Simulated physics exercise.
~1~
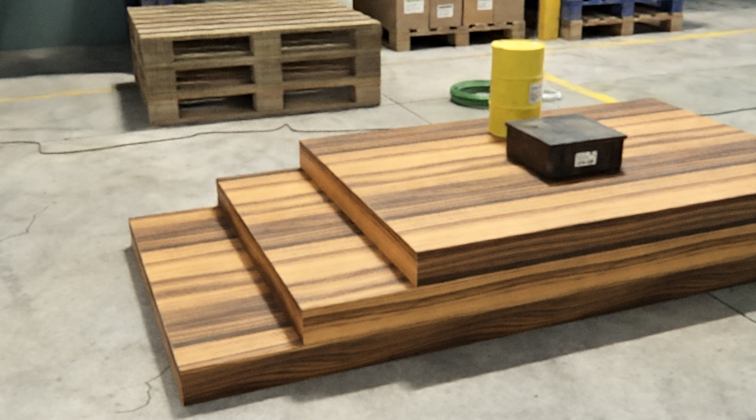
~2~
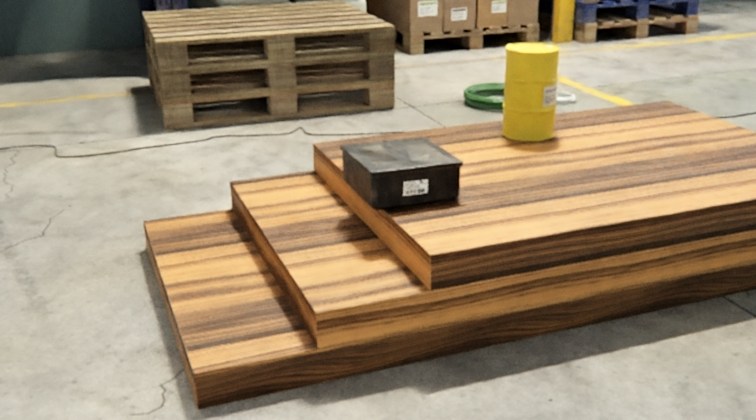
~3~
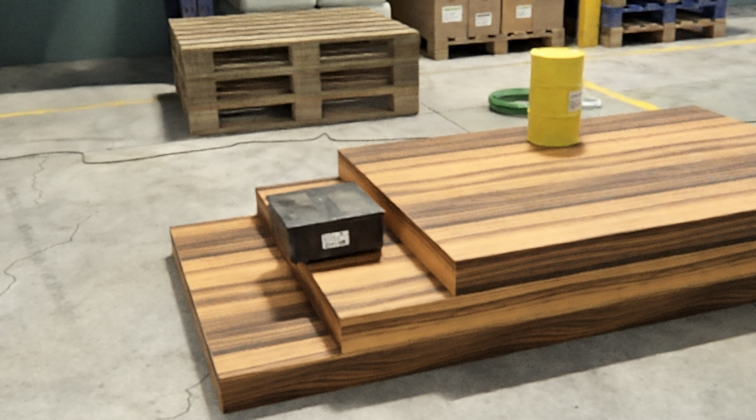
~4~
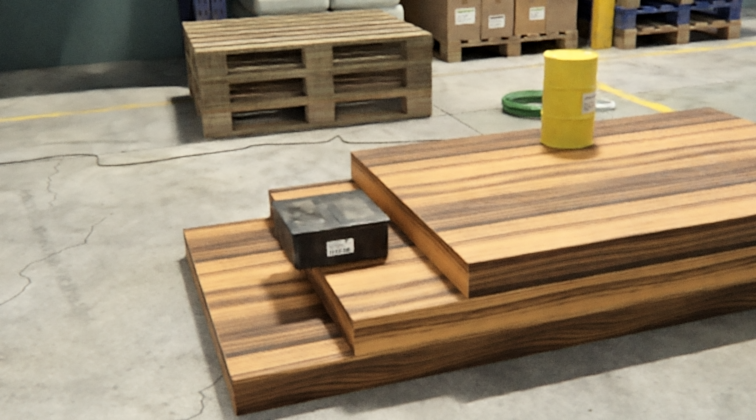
In this clip, a black tote slides left across a striped wooden landing, passes its edge and drops onto the steps, coming to rest partway down, while a yellow canister stays in place on the top and the view pans slightly left.
